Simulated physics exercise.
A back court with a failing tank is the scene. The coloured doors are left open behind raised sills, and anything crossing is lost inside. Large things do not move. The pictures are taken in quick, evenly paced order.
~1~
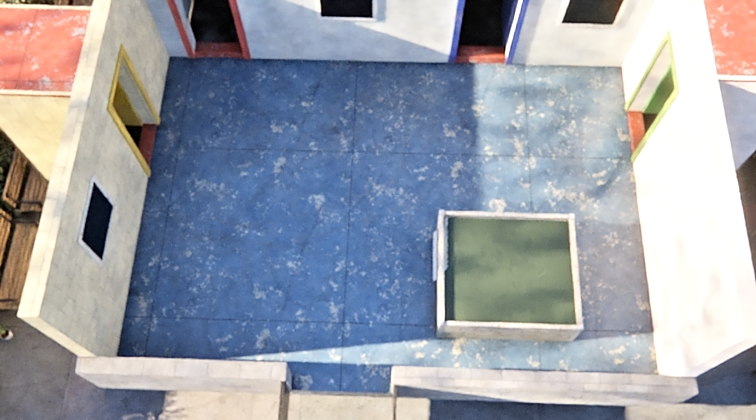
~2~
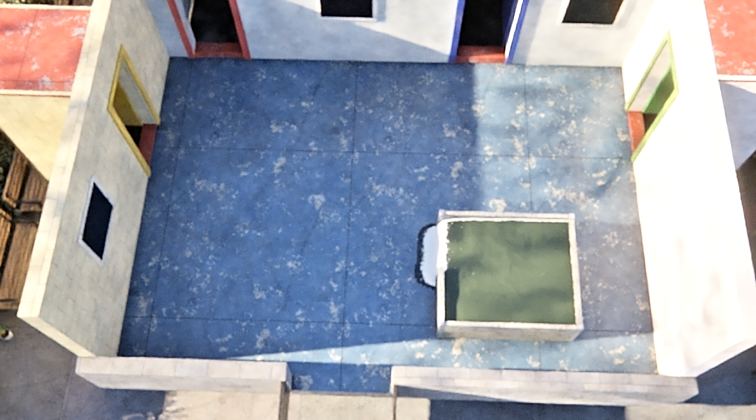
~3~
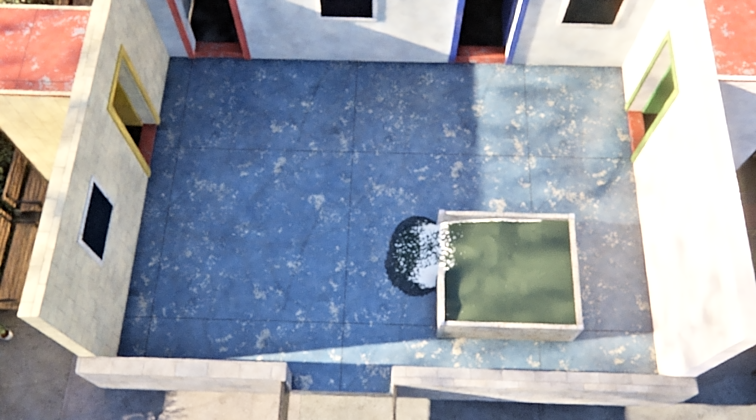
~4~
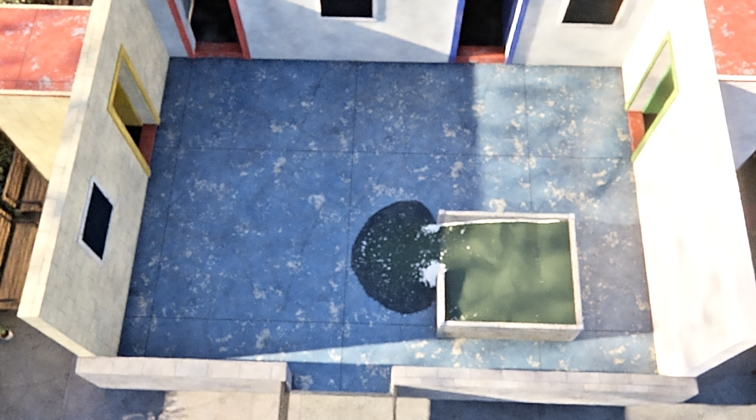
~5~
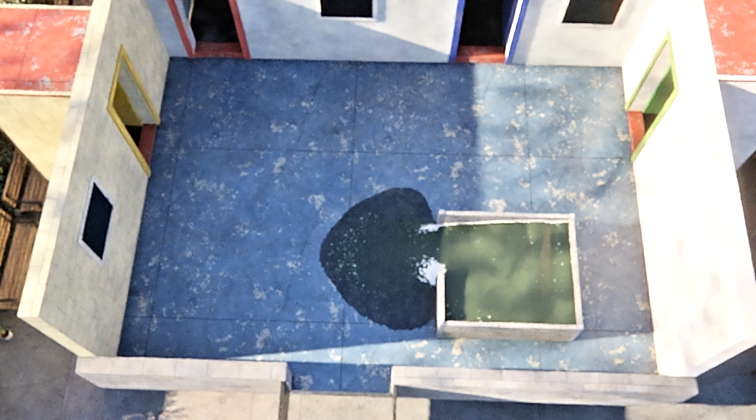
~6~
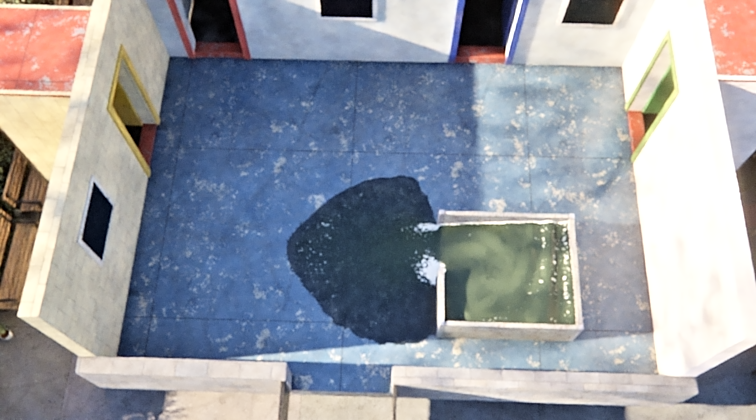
Greenish water burst through the left side of a square tank in a blue-floored courtyard, foaming white at the gap, then spread leftward across the floor in a widening dark pool.
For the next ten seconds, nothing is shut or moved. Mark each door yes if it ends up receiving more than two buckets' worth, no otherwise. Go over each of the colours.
Green door - no, yellow door - yes, blue door - no, red door - no.
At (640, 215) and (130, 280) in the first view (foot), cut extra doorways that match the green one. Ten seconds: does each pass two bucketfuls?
First: Remains below. Second: Gets beyond it.
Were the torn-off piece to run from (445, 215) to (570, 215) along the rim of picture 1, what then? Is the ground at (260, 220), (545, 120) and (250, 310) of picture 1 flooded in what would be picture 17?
The first spot is spared, the second soaked and the third spared.
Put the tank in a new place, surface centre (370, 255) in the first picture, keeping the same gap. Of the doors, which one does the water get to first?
Answer - the yellow-painted one.
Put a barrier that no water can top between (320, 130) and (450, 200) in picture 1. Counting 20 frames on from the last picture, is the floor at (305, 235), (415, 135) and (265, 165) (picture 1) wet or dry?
Taking the points in the order given, they are inundated, high and dry and inundated.
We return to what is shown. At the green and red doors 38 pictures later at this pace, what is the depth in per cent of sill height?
Around 0 in a hundred for the first and 50 in a hundred for the second.
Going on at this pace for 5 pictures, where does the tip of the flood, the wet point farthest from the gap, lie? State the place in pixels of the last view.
Estimated pixel: (172, 237).
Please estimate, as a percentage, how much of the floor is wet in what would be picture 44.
My estimate is roughly 50 percent.
A moment on, water covers 25 % of the floor; the green door not reached, the yellow door not reached, the blue door not reached, the red door not reached.
Next, water covers 45 % of the floor; the green door not reached, the yellow door not reached, the blue door not reached, the red door not reached.
Then, water covers 50 % of the floor; the green door not reached, the yellow door over two buckets in, the blue door not reached, the red door wet at the sill, nothing in.
Later, water covers 50 % of the floor; the green door not reached, the yellow door over two buckets in, the blue door not reached, the red door wet at the sill, nothing in.
In the end, water covers 60 % of the floor; the green door not reached, the yellow door far over two buckets in, the blue door not reached, the red door wet at the sill, nothing in.
